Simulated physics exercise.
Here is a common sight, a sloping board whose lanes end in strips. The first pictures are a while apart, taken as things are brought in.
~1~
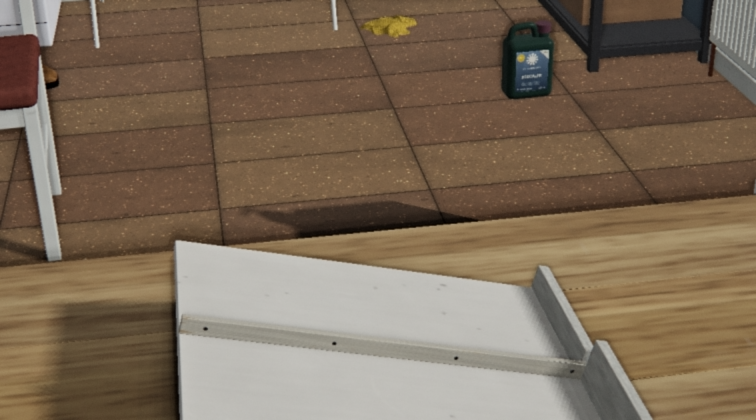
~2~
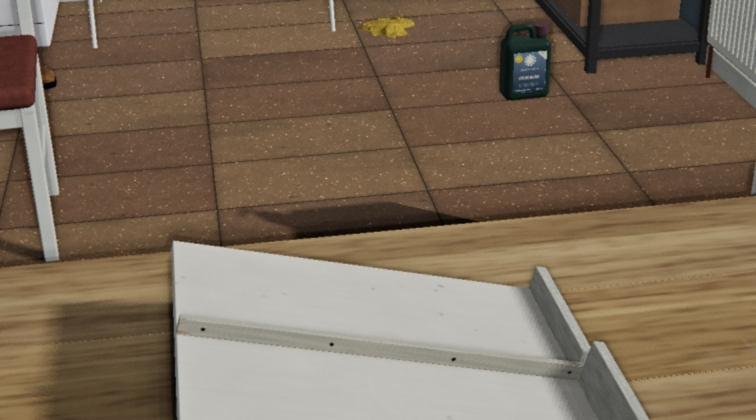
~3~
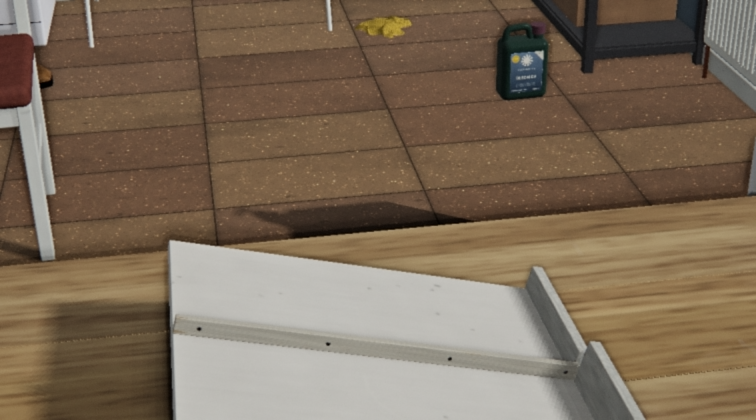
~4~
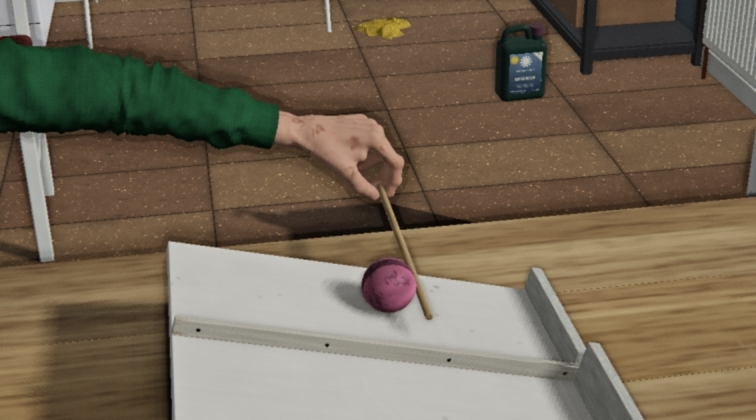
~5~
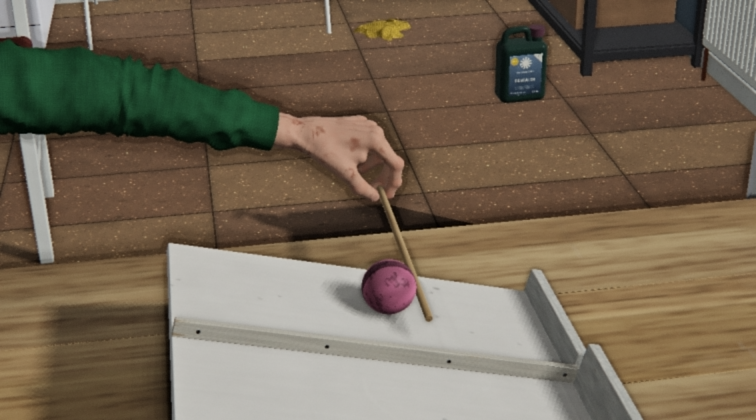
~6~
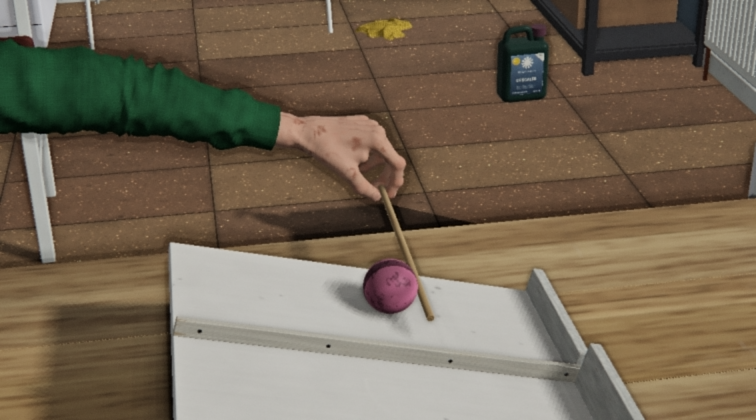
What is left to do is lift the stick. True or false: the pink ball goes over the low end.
False.
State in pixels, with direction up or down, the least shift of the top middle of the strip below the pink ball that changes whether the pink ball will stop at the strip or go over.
Roughly 12 pixels downward.
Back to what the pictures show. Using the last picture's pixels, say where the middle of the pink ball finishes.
(530, 306).
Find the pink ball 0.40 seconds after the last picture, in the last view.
Somewhere near (482, 300) in the last view.
Then, 0.24 s later than the last frame, pink ball rolling on the board near (419, 291).
Then, 0.40 s later than the last frame, pink ball rolling on the board near (482, 299).
When it is over, the pink ball gets caught, near (530, 306).
